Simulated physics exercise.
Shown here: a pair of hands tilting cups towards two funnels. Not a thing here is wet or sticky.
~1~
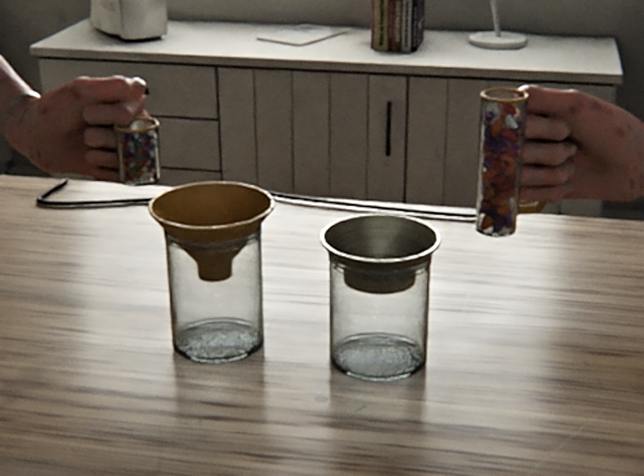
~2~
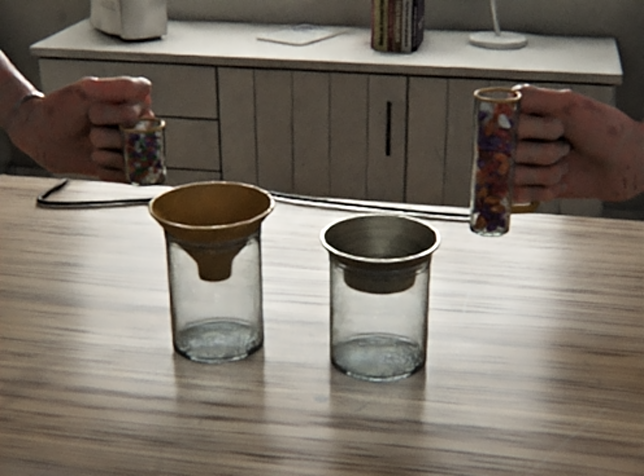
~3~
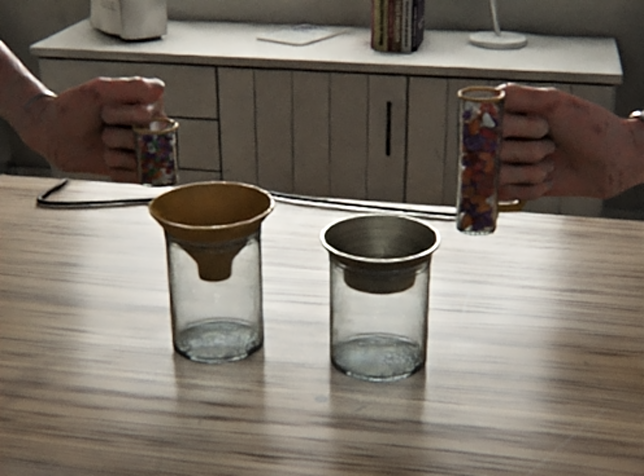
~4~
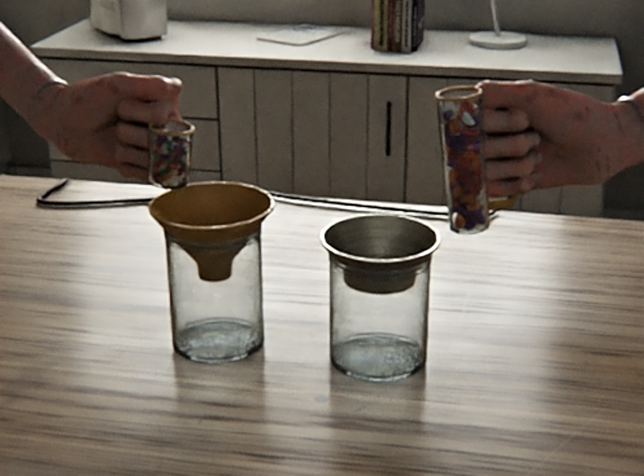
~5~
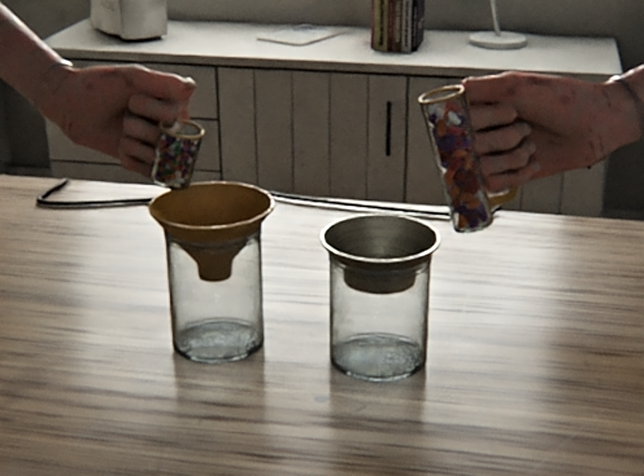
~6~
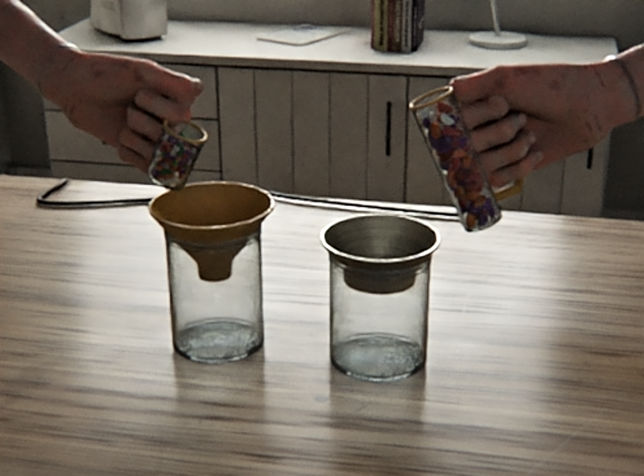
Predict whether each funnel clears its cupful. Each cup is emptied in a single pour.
Outcome: Left funnel: Free-flowing; right funnel: Free-flowing.
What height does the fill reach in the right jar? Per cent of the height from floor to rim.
Around 20 per cent.
Then, 0.36 s on from there, left, the whole lot still in the cup; right, the whole lot still in the cup.
Then, 0.83 s on from there, left, the whole lot still in the cup; right, the whole lot still in the cup.
Then, 1.32 s on from there, left, near half still in the cup, near a quarter in or over the funnel, near a quarter down in the jar; right, all but a few still in the cup, only a few down in the jar.
In the end, left, the whole lot down in the jar; right, the whole lot down in the jar.
